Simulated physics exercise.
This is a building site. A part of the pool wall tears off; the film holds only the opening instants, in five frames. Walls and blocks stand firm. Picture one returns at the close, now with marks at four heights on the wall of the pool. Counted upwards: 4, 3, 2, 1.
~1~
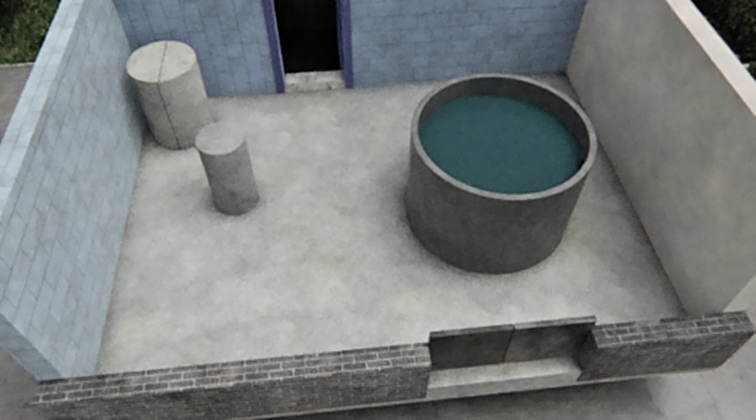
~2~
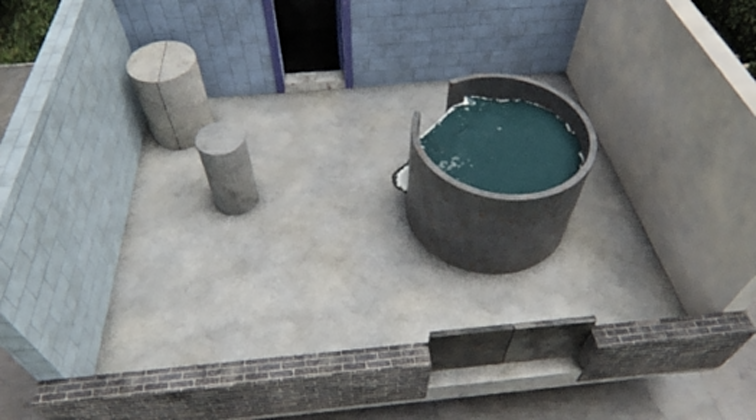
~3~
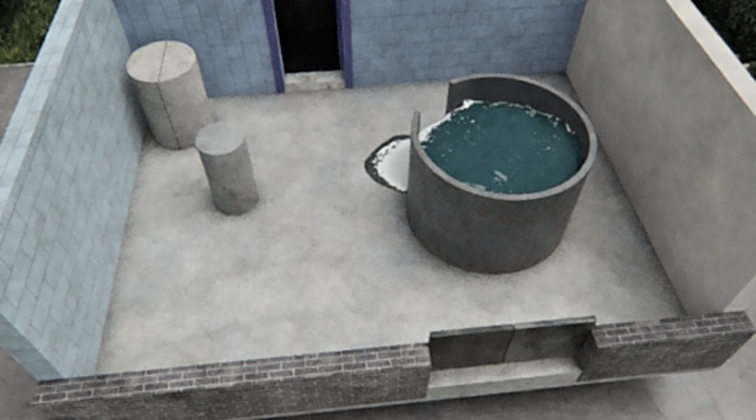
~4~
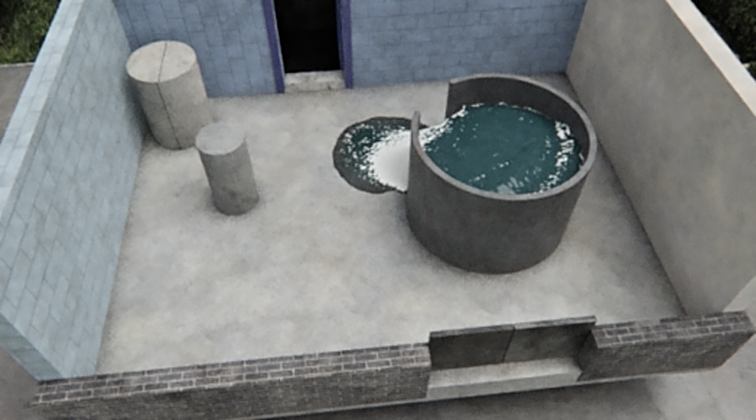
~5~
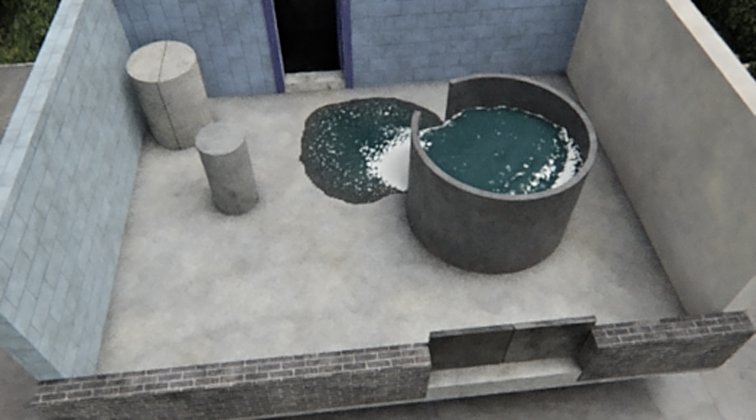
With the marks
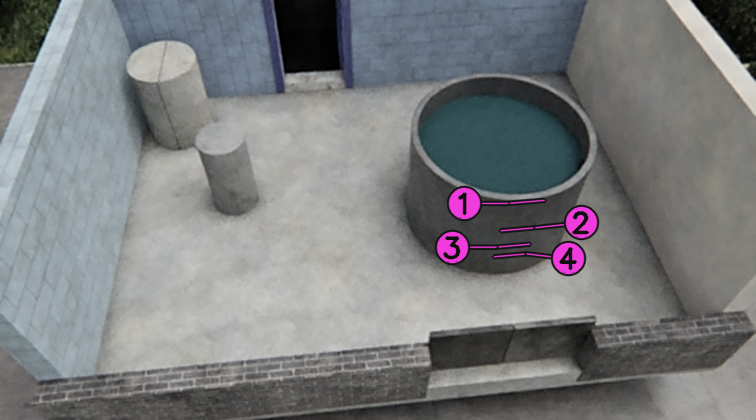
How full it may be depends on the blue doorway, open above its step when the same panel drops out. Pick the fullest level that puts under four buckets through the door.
3 will do.
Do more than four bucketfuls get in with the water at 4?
No, not at all.
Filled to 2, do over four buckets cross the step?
Yes, that goes wrong.
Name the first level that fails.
Level 2.
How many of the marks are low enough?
Two.
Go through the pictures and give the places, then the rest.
Water in the pool at rest, its middle at (499, 147); foot of the blue doorway at (316, 90); shut gate at (510, 331).
Water covers 1 % of the ground, its front hidden from here.
Water covers 3 % of the ground and shows as far out as (381, 153).
Water covers 6 % of the ground and shows as far out as (351, 129).
Water covers 12 % of the ground and shows as far out as (320, 111).
On the marked copy, 1 at (526, 201); 2 at (518, 229); 3 at (513, 245); 4 at (510, 255); from the bottom up 4, 3, 2, 1.
With 1, dozens of bucketfuls pour in.
With 2, about 10 bucketfuls get in.
With 3, a bucket or two gets in.
With 4, nothing gets over.
